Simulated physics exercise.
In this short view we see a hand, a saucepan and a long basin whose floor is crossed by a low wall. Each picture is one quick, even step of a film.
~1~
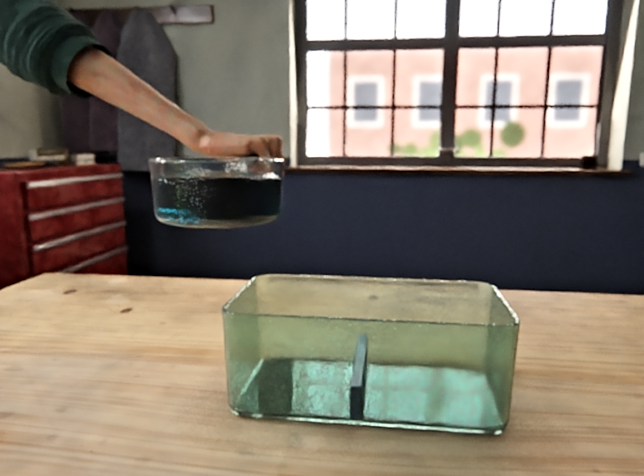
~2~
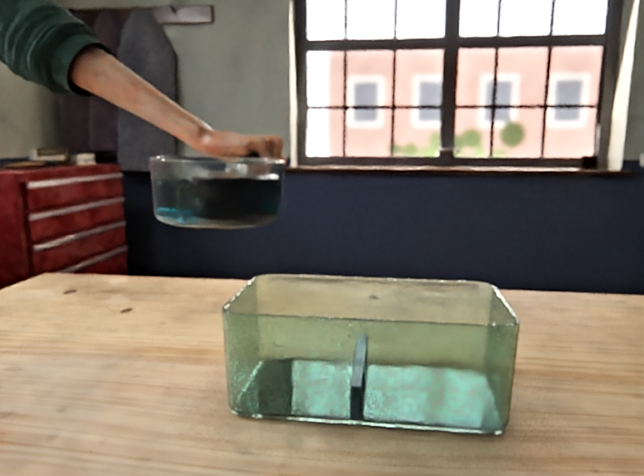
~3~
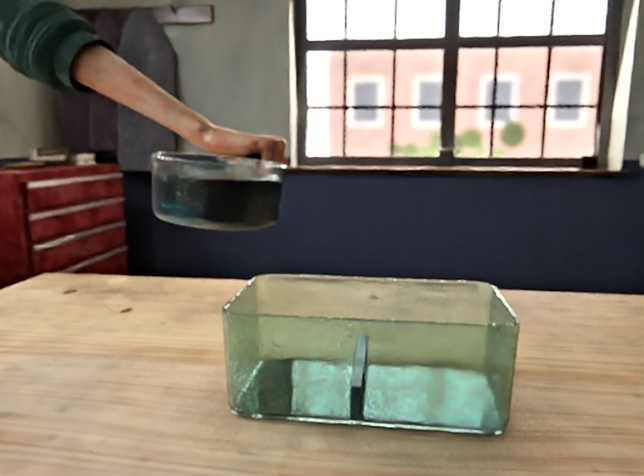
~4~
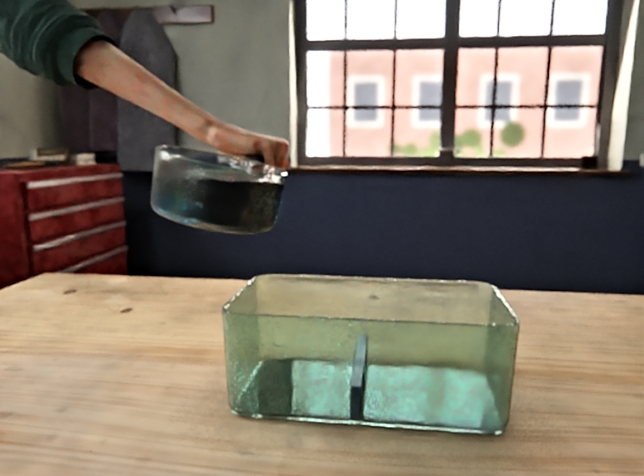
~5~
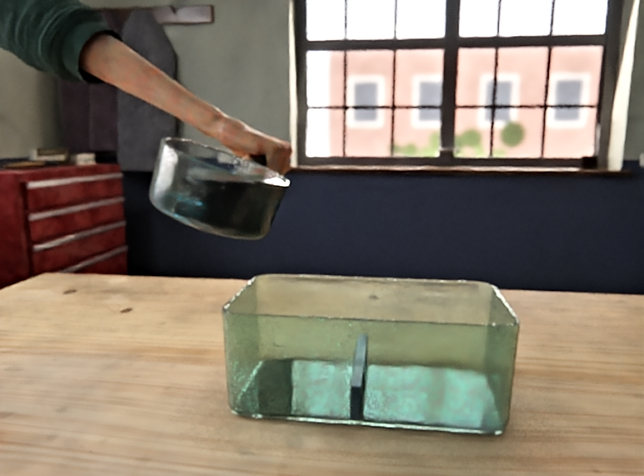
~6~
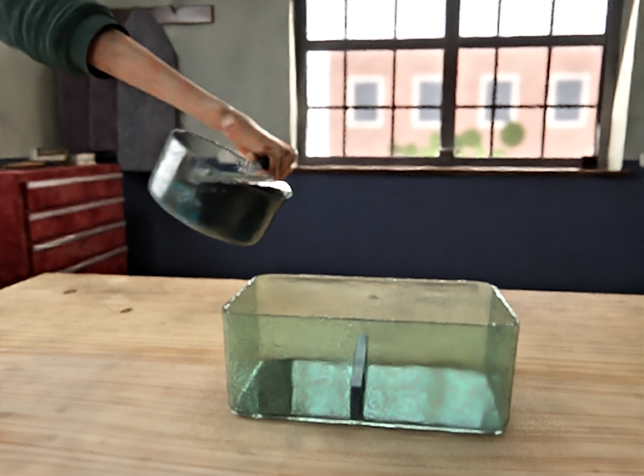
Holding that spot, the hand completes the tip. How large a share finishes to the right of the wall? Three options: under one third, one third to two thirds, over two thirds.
Answer: Under one third.
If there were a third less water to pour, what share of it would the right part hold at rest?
10 per cent.
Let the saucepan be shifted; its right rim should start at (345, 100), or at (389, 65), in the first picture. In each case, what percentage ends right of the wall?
Near 80 per cent for the first start, near 80 per cent for the second.
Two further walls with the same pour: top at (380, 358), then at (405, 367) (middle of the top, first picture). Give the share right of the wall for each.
The first placement leaves close to 15 per cent, the second close to 20 per cent.
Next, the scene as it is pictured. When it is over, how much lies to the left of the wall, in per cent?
Some 85 per cent.
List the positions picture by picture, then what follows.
In the first frame, tilt 0°; pouring edge (280, 162); surface from (162, 175) to (279, 176); the long basin's rim runs from (240, 293) to (505, 304); the wall's top is at (360, 358).
In the second frame, tilt 1°; pouring edge (281, 163); surface from (162, 175) to (279, 177).
In the third frame, tilt 5°; pouring edge (283, 168); surface from (163, 174) to (281, 179).
In the fourth frame, tilt 12°; pouring edge (285, 176); surface from (164, 173) to (282, 181).
In the fifth frame, tilt 20°; pouring edge (286, 186); surface from (163, 173) to (285, 183).
In the sixth frame, tilt 31°; pouring edge (285, 199); surface from (162, 171) to (281, 189); 3 per cent is over the edge.
A moment on, the saucepan is tipped on its side and 27 per cent is still to pour, 34 is left of the wall and 0 right of it.
Next, the saucepan is tipped right over and 7 per cent is still to pour, 82 is left of the wall and 3 right of it.
Then the saucepan is tipped right over and 1 per cent is still to pour, 89 is left of the wall and 7 right of it.
Later the saucepan is tipped right over and 0 per cent is still to pour, 86 is left of the wall and 12 right of it.
In the end 86 per cent lies left of the wall, 12 right of it and 2 outside.
